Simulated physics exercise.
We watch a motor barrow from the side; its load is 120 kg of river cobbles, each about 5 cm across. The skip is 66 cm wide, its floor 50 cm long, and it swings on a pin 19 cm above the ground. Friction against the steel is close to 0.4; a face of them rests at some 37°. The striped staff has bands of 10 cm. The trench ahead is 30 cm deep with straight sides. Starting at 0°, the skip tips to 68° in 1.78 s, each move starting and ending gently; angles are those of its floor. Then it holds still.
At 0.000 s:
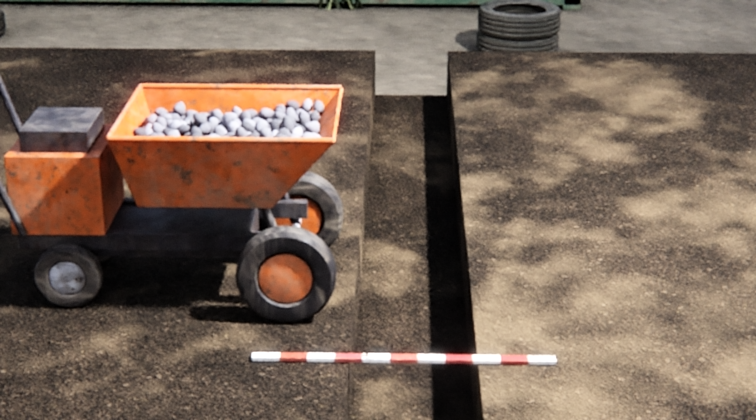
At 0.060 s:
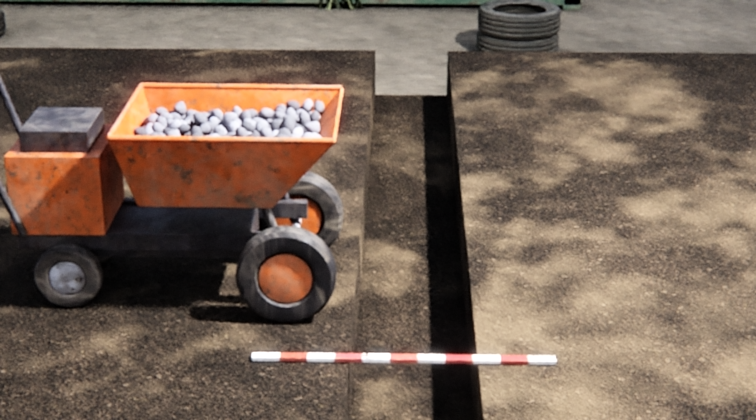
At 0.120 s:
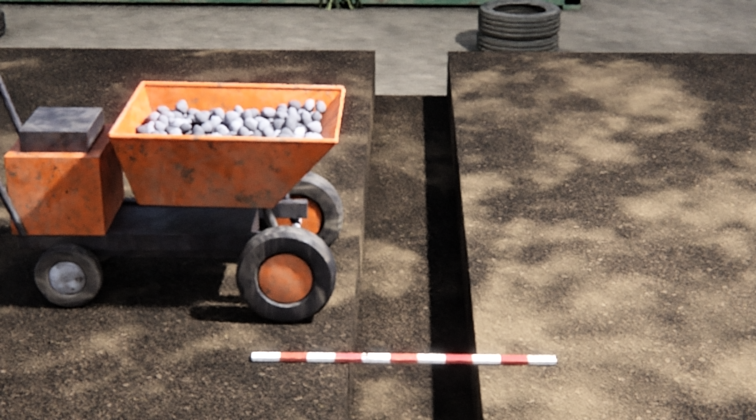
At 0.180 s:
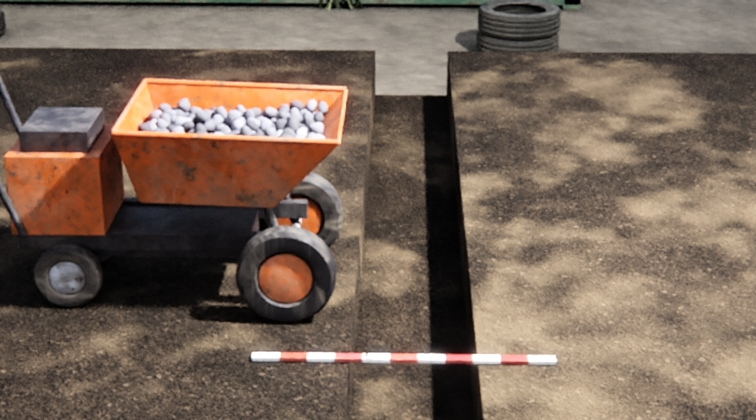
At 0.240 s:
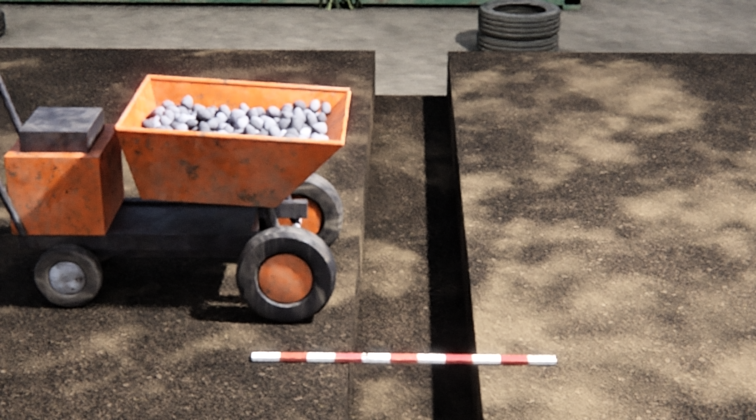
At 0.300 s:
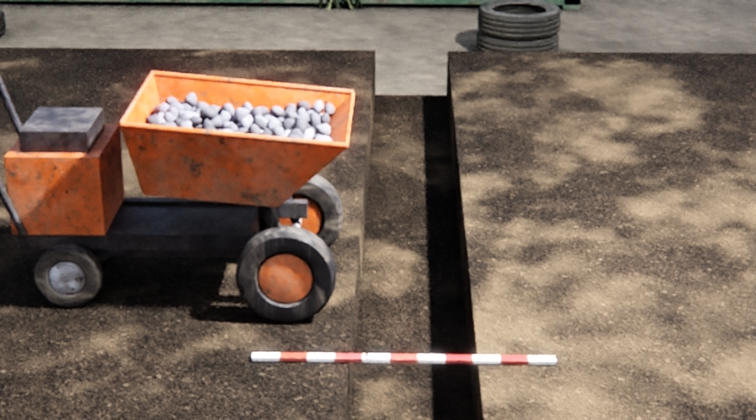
To begin with, an orange motor barrow loaded with grey cobbles stands level beside a straight trench, a red-and-white striped staff lying in front. Then the skip slowly tilts a little, its left end rising slightly, while the stones stay heaped inside and the wheels remain still.
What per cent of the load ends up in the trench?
Some 51 per cent of it.
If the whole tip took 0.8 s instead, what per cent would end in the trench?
It would be near 40 per cent.
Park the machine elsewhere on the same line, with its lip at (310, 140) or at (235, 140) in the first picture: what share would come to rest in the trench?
About 75 and 100 per cent.
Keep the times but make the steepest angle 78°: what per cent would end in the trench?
It would be near 50 per cent.
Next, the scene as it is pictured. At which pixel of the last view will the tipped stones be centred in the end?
Their middle is at about (464, 321).
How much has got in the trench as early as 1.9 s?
About 15 per cent by then.
After 1.3 s the floor is at 58°; 99 % in the skip, 1 % in the trench; the foremost stones are at (446, 212).
After 1.9 s the floor is at 68°; 52 % in the skip, 15 % in the trench, 33 % past the trench; the foremost stones are at (580, 283).
After 2.2 s the floor is at 68°; 23 % in the skip, 27 % in the trench, 50 % past the trench; the foremost stones are at (667, 279).
After 4.2 s the floor is at 68°; 0 % in the skip, 51 % in the trench, 49 % past the trench; the foremost stones are at (709, 273).
